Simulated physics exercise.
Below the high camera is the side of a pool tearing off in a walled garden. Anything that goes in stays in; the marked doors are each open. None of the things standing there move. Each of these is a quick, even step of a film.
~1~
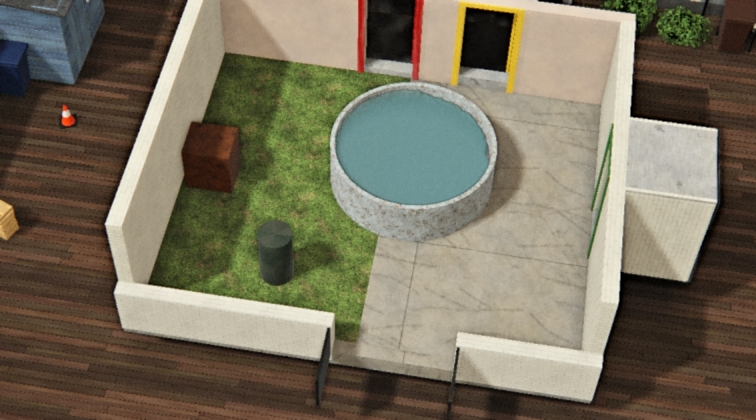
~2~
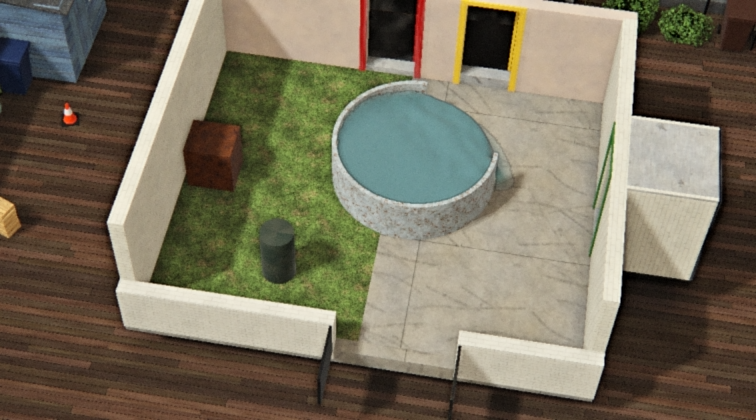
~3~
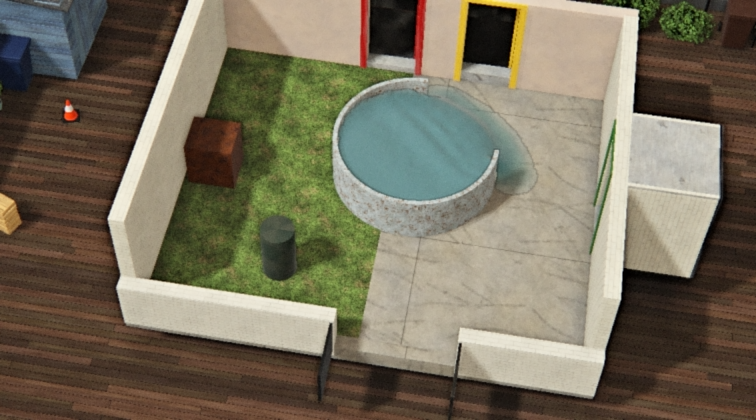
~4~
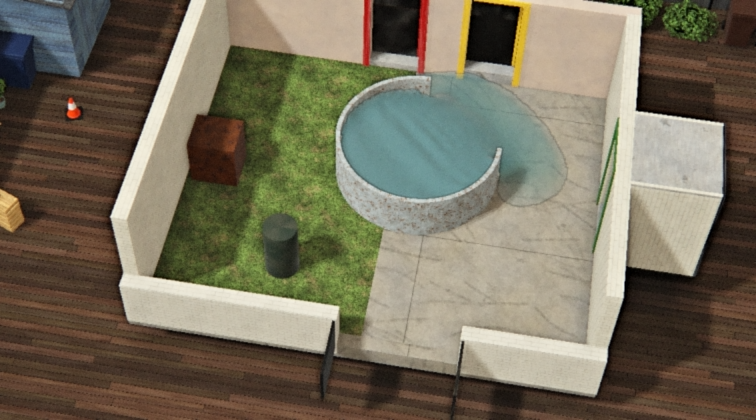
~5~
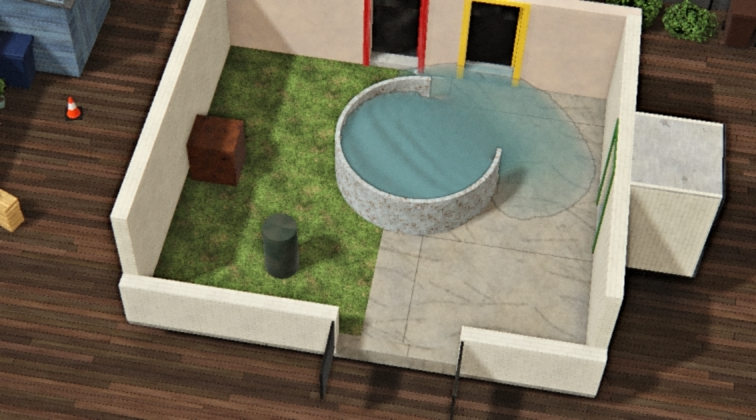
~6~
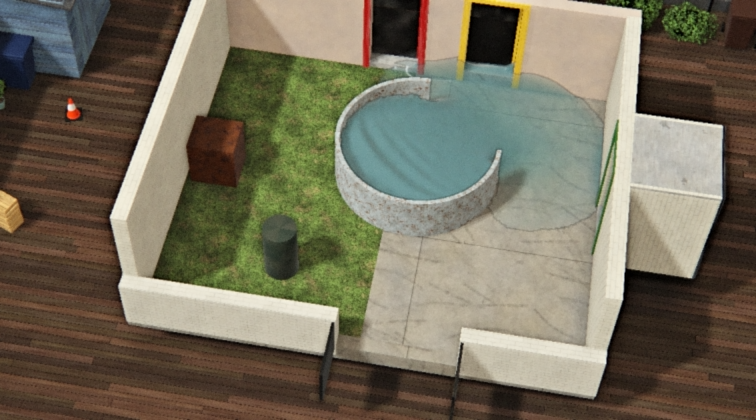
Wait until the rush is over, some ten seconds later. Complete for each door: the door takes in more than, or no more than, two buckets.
Completed: The green door takes in more than two buckets; the red door takes in no more than two buckets; the yellow door takes in more than two buckets.
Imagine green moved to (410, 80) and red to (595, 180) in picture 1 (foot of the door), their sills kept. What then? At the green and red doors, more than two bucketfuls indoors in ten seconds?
Well, the green door overshoots while the red door overshoots.
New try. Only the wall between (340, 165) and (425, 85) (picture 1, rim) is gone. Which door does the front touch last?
Last: The green door.
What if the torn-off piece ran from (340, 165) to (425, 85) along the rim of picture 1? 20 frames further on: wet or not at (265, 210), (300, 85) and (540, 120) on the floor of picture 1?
Point by point: Soaked; soaked; soaked.
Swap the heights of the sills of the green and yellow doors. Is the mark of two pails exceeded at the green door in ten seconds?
After the swap, green door stays within bounds.
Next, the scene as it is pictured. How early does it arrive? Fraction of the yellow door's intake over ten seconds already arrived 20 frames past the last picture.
Estimate: Some 95 per cent.
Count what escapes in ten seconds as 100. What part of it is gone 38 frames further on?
Roughly 75 percent.
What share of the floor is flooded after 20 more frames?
It works out to about 60 in a hundred.
A moment on, water covers 25 % of the floor; the green door under two buckets in, the red door wet at the sill, nothing in, the yellow door over two buckets in.
Next, water covers 30 % of the floor; the green door under two buckets in, the red door wet at the sill, nothing in, the yellow door far over two buckets in.
Then, water covers 60 % of the floor; the green door over two buckets in, the red door wet at the sill, nothing in, the yellow door far over two buckets in.
Later, water covers 85 % of the floor; the green door far over two buckets in, the red door under two buckets in, the yellow door far over two buckets in.
In the end, water covers 100 % of the floor; the green door far over two buckets in, the red door under two buckets in, the yellow door far over two buckets in.
